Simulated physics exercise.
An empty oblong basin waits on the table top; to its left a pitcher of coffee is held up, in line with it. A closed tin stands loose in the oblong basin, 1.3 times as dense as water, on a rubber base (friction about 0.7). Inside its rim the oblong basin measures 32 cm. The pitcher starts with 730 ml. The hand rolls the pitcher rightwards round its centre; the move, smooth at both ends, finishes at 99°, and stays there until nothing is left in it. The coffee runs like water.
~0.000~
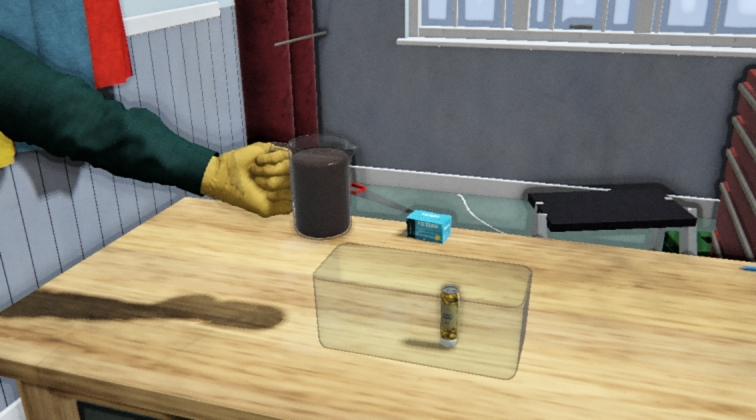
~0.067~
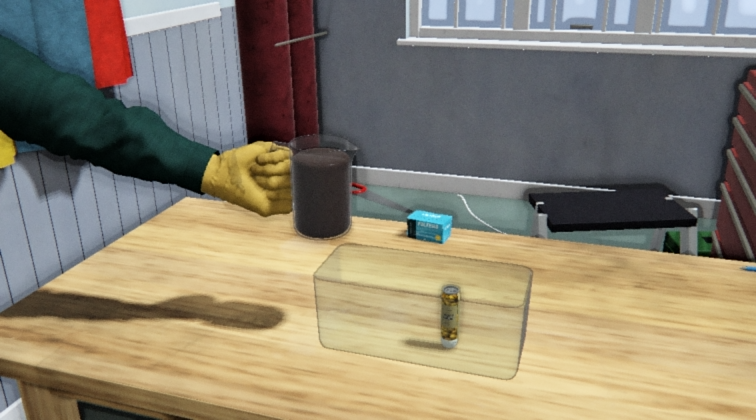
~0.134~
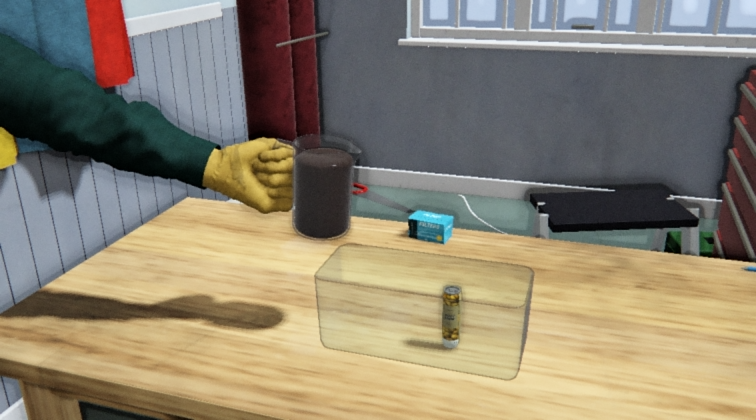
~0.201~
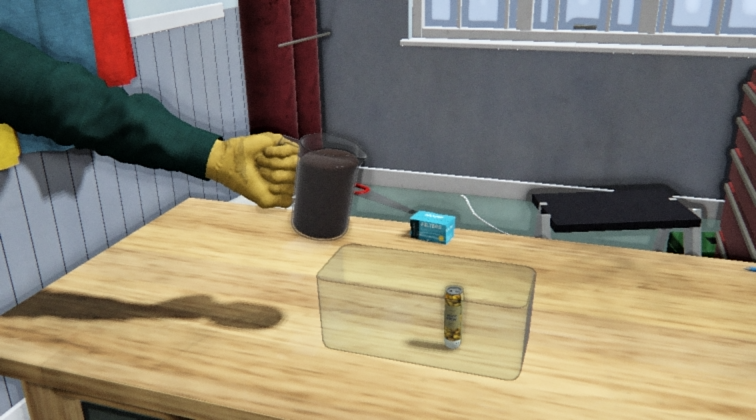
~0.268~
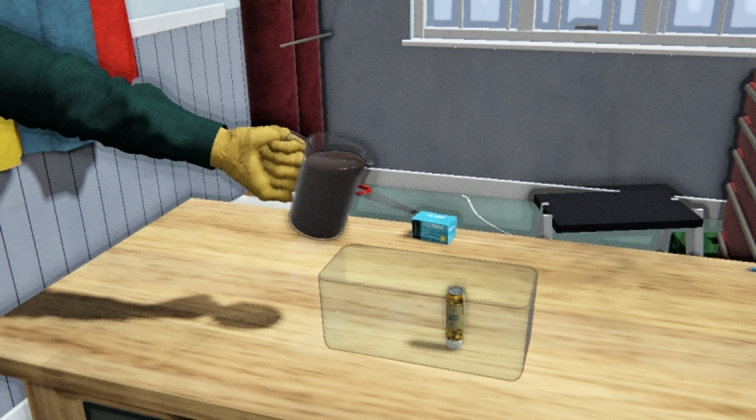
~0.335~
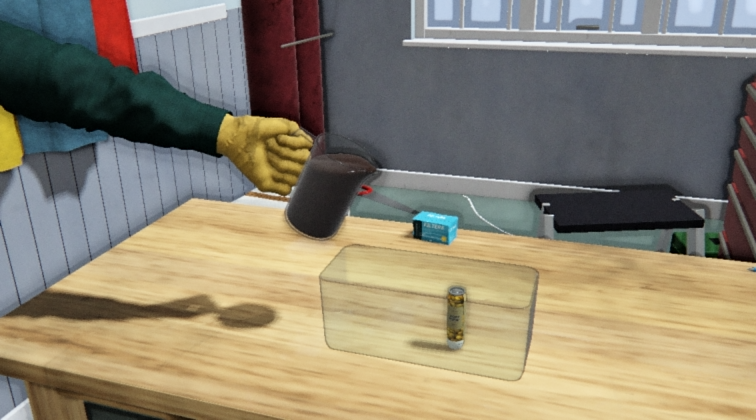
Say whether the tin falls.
The tin keeps standing.
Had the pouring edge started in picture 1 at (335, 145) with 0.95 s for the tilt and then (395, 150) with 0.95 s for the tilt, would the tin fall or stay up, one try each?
First it stays up; then it topples.
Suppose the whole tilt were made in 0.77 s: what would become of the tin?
Then it stays up.
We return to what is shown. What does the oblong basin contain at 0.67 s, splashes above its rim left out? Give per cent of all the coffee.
Some 8 per cent.
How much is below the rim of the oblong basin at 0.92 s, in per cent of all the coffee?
About 46 per cent.
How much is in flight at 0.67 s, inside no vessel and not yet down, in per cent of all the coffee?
Some 14 per cent.
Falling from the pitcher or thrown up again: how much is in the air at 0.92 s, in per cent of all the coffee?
Near 18 in a hundred.
By 0.67 s the tilt is 79° and 78 per cent is still to pour; the tin stands where it began.
By 0.92 s the tilt is 99° and 36 per cent is still to pour; the tin stands where it began.
By 1.17 s the tilt is 99° and 10 per cent is still to pour; the tin stands where it began.
By 1.45 s the tilt is 99° and 2 per cent is still to pour; the tin stands where it began.
At rest the tin stands where it began.
